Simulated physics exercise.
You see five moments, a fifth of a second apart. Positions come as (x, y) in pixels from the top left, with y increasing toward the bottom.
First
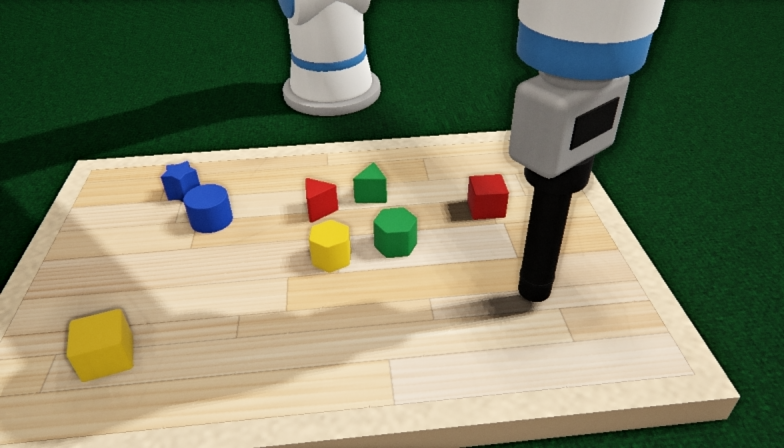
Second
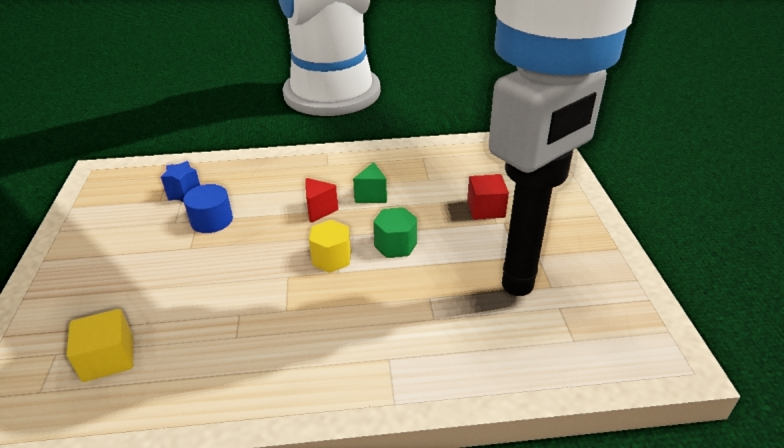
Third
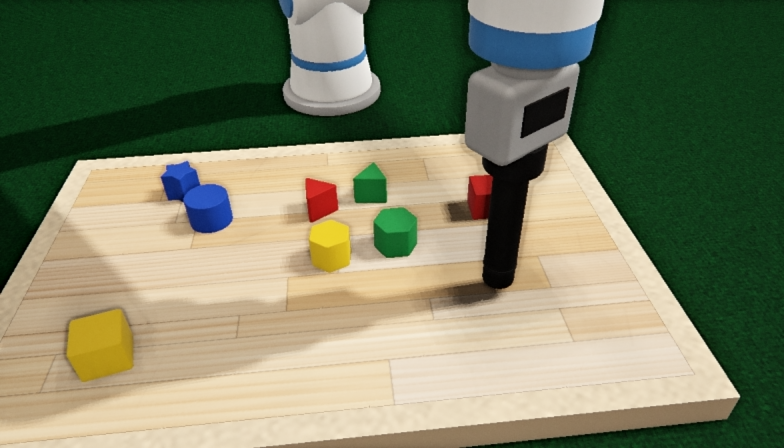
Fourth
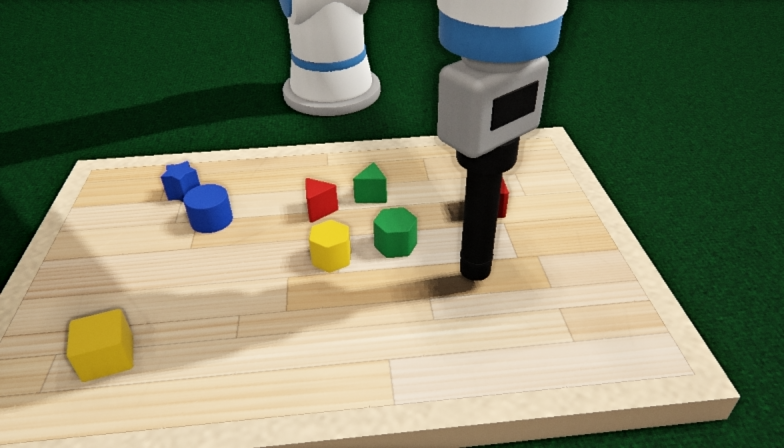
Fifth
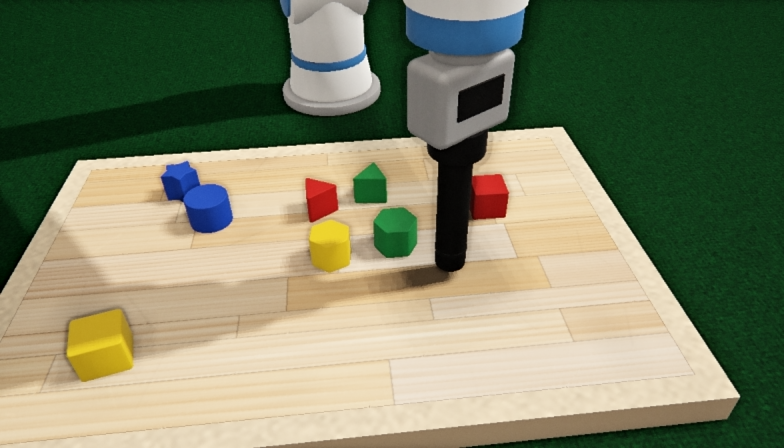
A robot arm with a black rod hangs over the right side of a pale wooden board on green ground, seen from a fixed, raised view. Blue blocks sit at upper left, red, green and yellow ones near the middle, a red block at right and a yellow cube at lower left. The rod glides steadily left, passing before the right red block, while every block stays still.
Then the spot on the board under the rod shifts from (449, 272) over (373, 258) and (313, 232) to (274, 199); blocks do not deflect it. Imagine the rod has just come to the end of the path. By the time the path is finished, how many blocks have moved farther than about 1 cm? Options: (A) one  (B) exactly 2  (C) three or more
The one that fits is C, three or more.
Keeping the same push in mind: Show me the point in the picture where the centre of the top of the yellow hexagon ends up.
The yellow hexagon ends near (294, 231).
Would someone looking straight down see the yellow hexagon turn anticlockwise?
Answer: Yes.
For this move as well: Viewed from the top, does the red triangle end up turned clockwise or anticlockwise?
Looking down: Clockwise.
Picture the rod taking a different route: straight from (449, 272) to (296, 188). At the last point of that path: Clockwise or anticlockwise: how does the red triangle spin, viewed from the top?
The red triangle rotates counterclockwise.
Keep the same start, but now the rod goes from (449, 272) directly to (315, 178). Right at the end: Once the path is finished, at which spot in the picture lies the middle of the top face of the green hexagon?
Roughly at (327, 195).
What follows on the original path. One third of the way, rod at (370, 248); green hexagon at (383, 211), turned 35° clockwise.
Two thirds of the way, rod at (312, 223); yellow hexagon at (294, 231), turned 50° anticlockwise; green hexagon at (383, 211), turned 35° clockwise.
At the end, rod at (272, 190); blue circle still; red triangle at (311, 179), turned 80° clockwise; yellow hexagon at (294, 231), turned 50° anticlockwise; green hexagon at (383, 211), turned 35° clockwise.
